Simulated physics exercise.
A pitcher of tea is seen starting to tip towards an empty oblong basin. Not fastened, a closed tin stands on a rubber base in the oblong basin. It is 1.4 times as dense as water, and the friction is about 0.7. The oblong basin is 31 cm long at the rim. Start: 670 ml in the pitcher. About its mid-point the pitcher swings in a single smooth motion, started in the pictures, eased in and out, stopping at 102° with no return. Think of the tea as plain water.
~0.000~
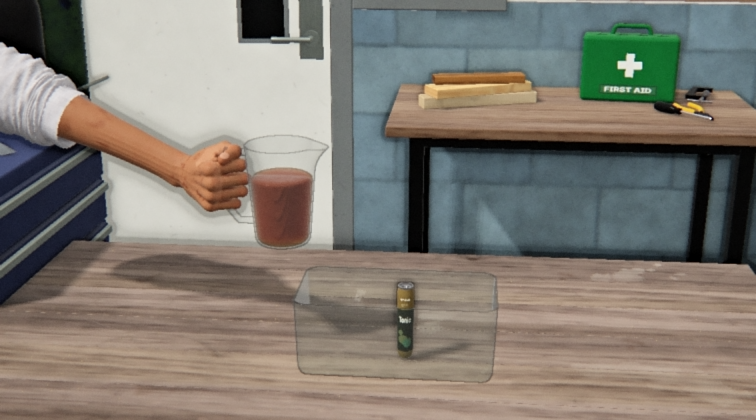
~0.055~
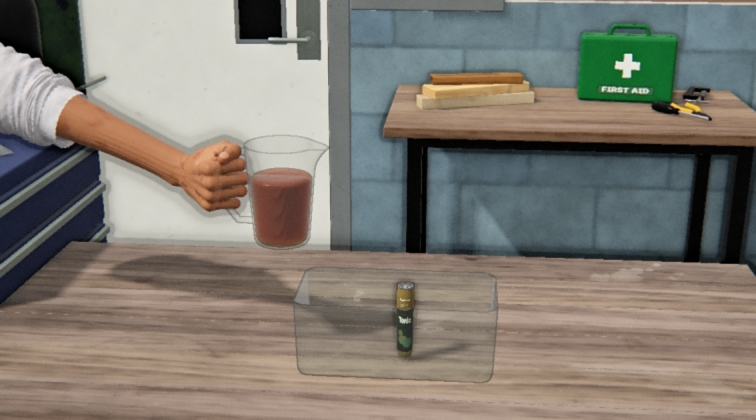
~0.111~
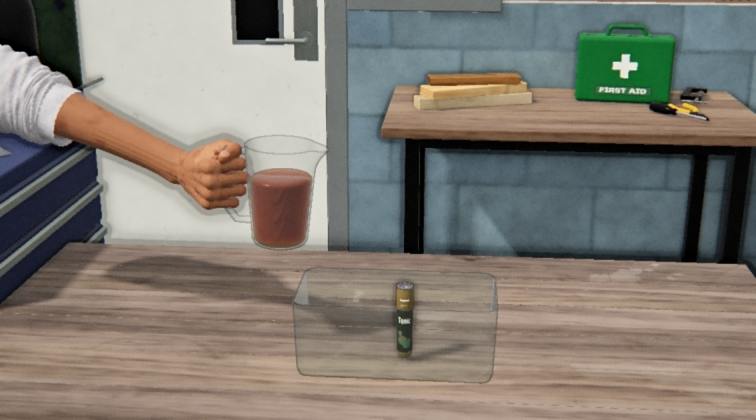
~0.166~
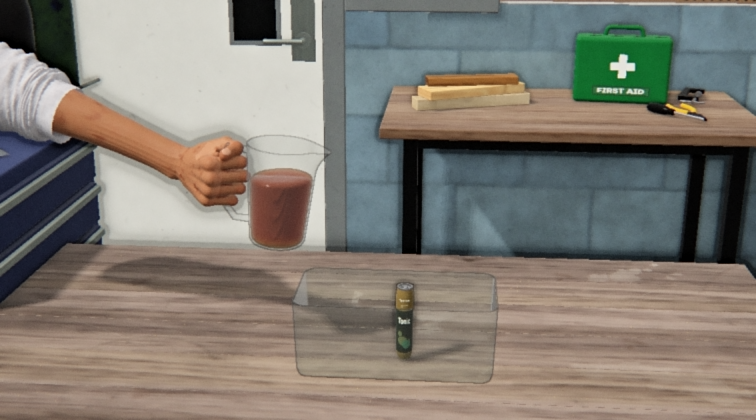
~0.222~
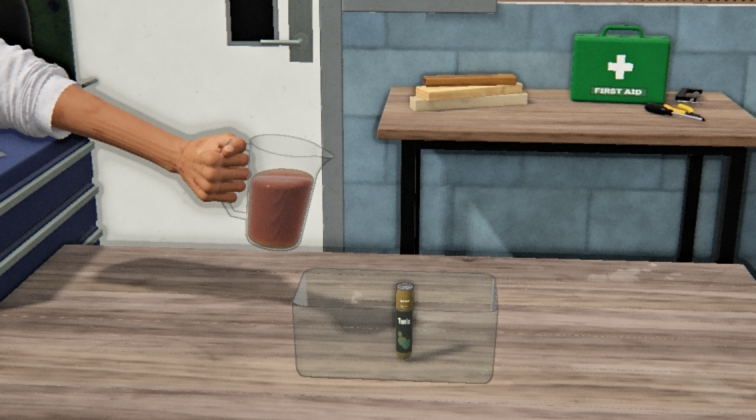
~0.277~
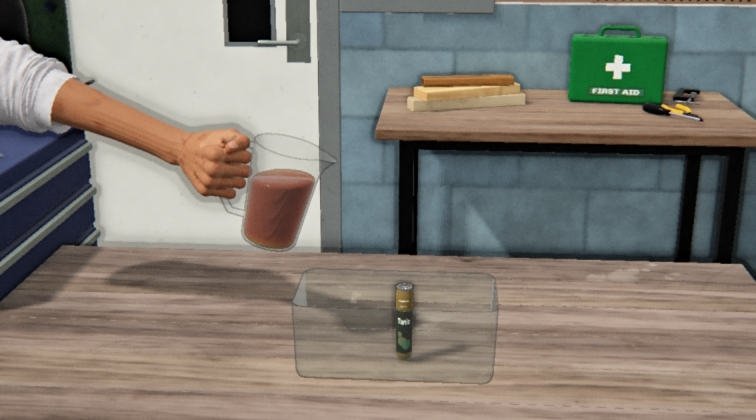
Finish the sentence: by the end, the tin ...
By the end, the tin is still upright.
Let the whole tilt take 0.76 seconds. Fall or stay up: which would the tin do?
Then it keeps standing.
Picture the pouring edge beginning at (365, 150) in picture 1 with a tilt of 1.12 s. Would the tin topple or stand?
Result: Tin tipped over.
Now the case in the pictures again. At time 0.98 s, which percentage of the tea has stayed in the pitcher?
Around 44 percent of it.
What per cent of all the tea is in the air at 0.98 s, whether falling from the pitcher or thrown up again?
Roughly 22 %.
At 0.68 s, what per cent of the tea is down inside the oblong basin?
0 %, give or take.
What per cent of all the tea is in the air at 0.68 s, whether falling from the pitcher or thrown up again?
Some 6 per cent, I reckon.
After 0.68 s the tilt is 68° and 94 per cent is still to pour; the tin stands where it began.
After 0.98 s the tilt is 98° and 44 per cent is still to pour; the tin stands where it began.
After 1.28 s the tilt is 102° and 5 per cent is still to pour; the tin stands where it began.
After 1.62 s the tilt is 102° and 0 per cent is still to pour; the tin stands where it began.
In the end the tin stands where it began.
